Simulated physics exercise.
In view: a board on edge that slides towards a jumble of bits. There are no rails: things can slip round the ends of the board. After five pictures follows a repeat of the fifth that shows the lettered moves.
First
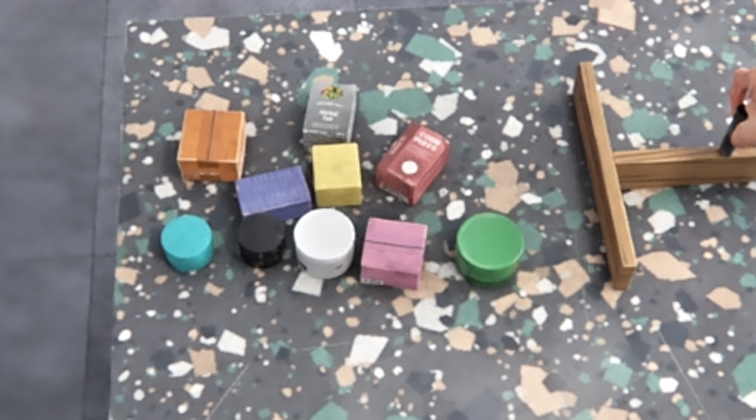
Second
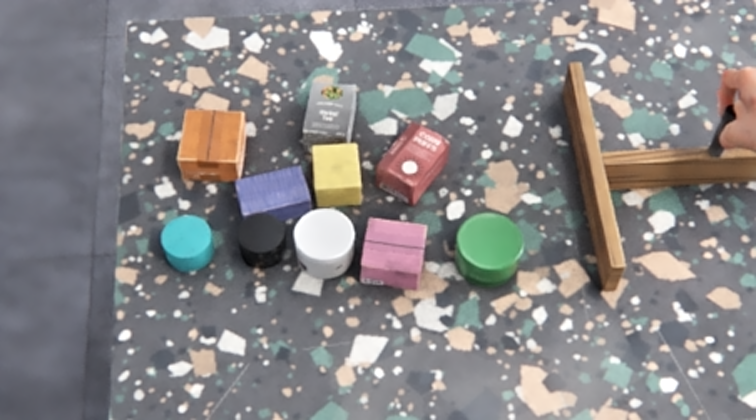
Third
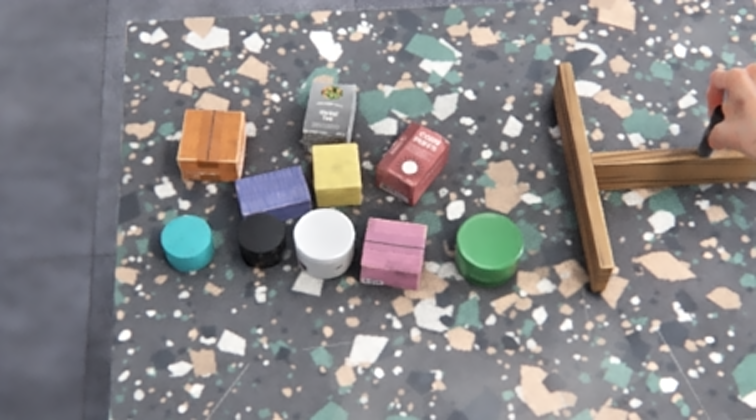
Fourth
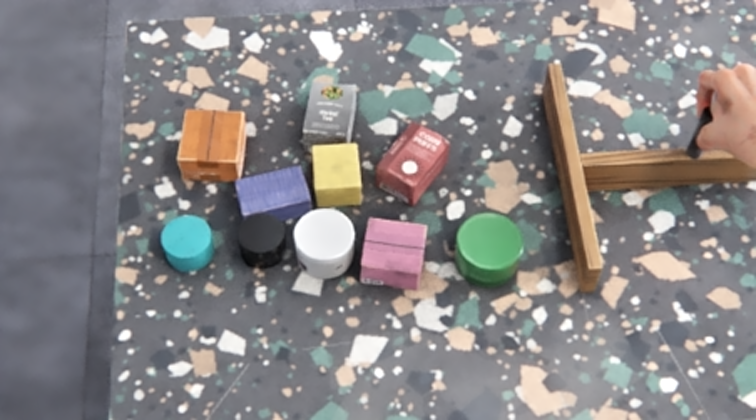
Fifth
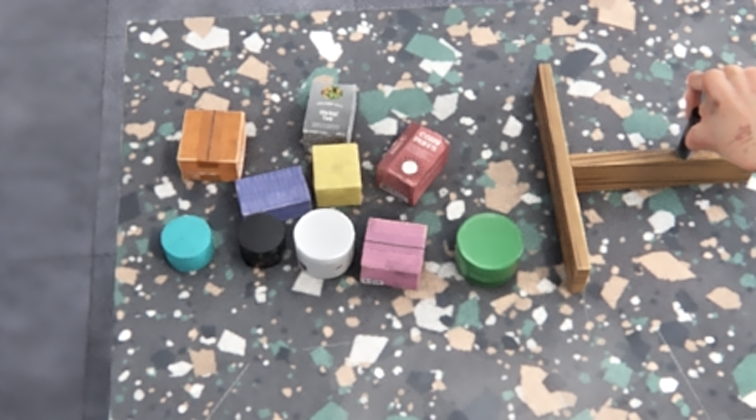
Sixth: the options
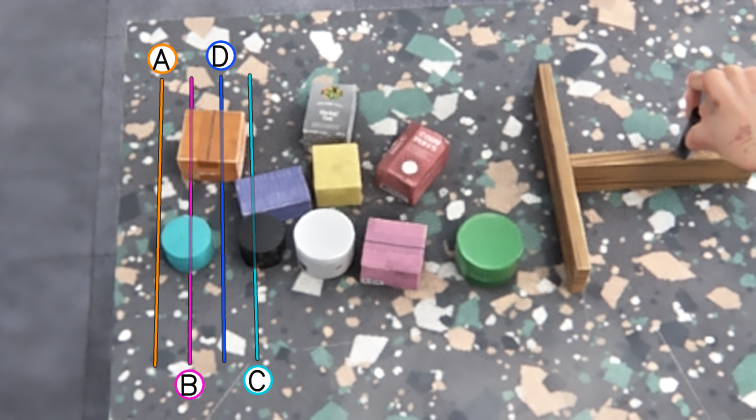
Wooden T-shaped pusher sliding slowly left across a speckled surface, a hand gripping its handle, while colourful boxes and jars sit still.
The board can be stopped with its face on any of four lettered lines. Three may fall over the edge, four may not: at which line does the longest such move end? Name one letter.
No fourth one falls up to C.
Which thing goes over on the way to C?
It is the black pot.
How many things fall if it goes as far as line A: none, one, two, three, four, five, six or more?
In all, six or more.
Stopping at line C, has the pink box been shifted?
Yes.
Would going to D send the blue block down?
By then, yes.
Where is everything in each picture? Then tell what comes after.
In the first frame, turquoise pot (188, 244); grey box (330, 118); red packet (413, 164).
In the second frame, board (596, 159); white jar (325, 244).
In the third frame, board (584, 159); green jar (488, 250).
In the fourth frame, board (574, 160); pink box (394, 254).
In the fifth frame, board (563, 161); orange box (213, 146); turquoise pot (188, 244); grey box (330, 118).
On the copy, A at (159, 212); B at (191, 210); C at (253, 206); D at (223, 208).
On C. First, board (453, 167); black pot (248, 241); white jar (300, 244).
Then, board (342, 174); turquoise pot (130, 251); black pot (151, 211).
Finally, board (256, 179); black pot over the edge; blue block (124, 202); one fallen.
By contrast, A drops eight; B drops four; D drops four.
